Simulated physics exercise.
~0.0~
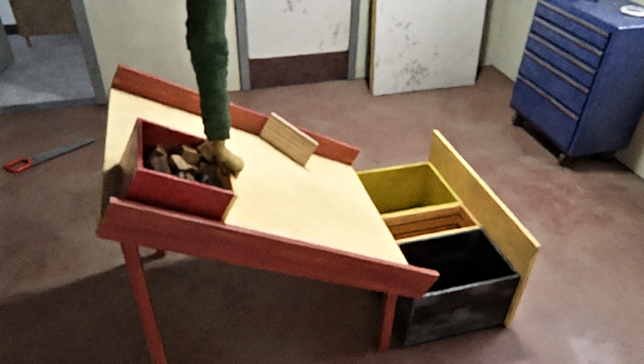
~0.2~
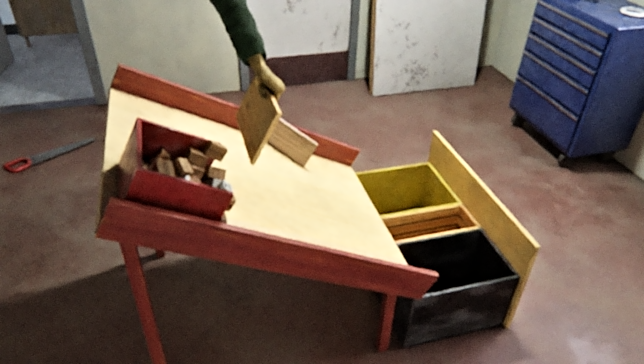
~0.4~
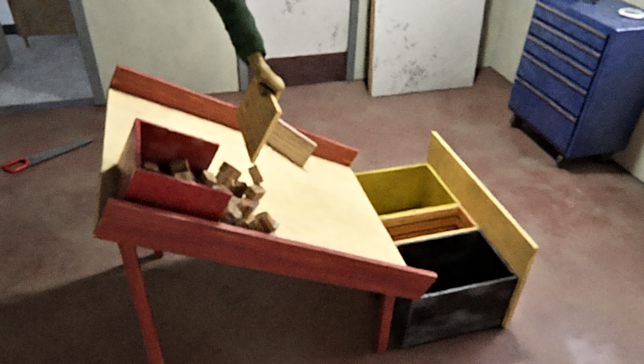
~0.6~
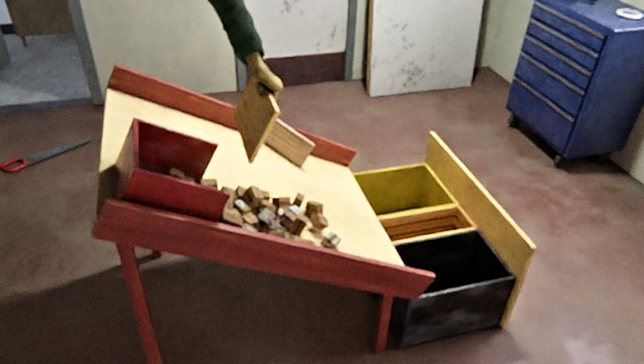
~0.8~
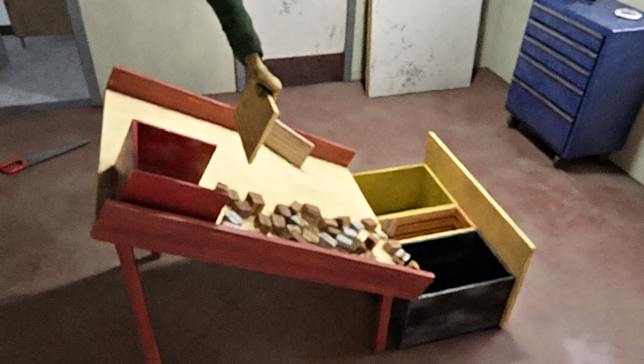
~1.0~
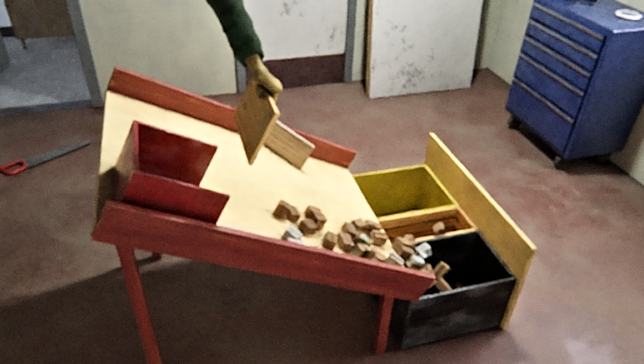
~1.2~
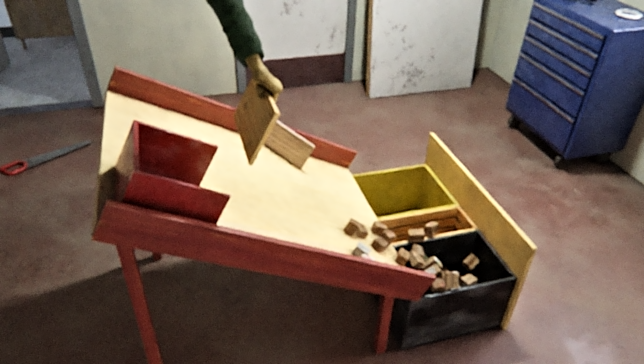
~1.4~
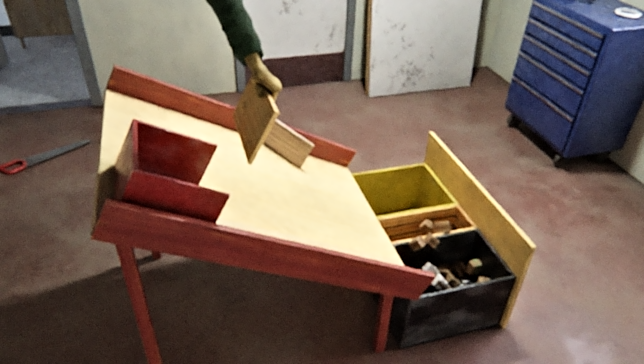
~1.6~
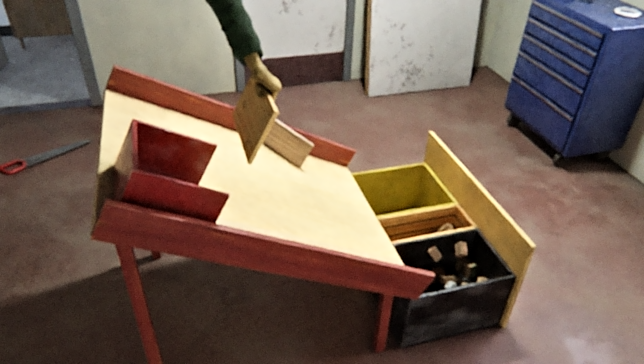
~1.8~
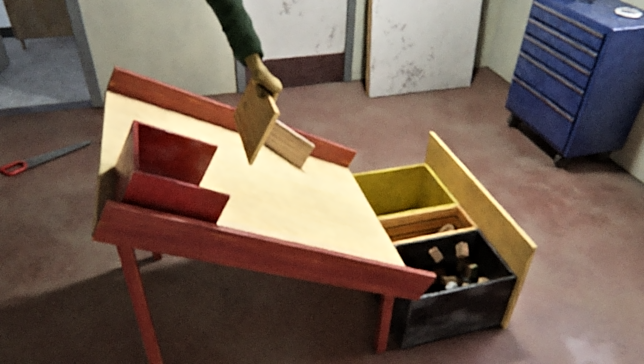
Small wooden blocks fill a red pen at the upper left of a pale, sloping table with red rails, seen from above in a workshop by a slightly swaying camera. A yellow bin, a wooden bin and a black tub stand at its low right end, with a blue drawer cabinet behind. A gloved hand in a green sleeve lifts a small board away from the pen's opening and holds it clear. The blocks spill out, tumbling down along the near rail past a fixed angled board. Most drop into the black tub, a few land in the wooden bin, and the yellow bin stays empty.
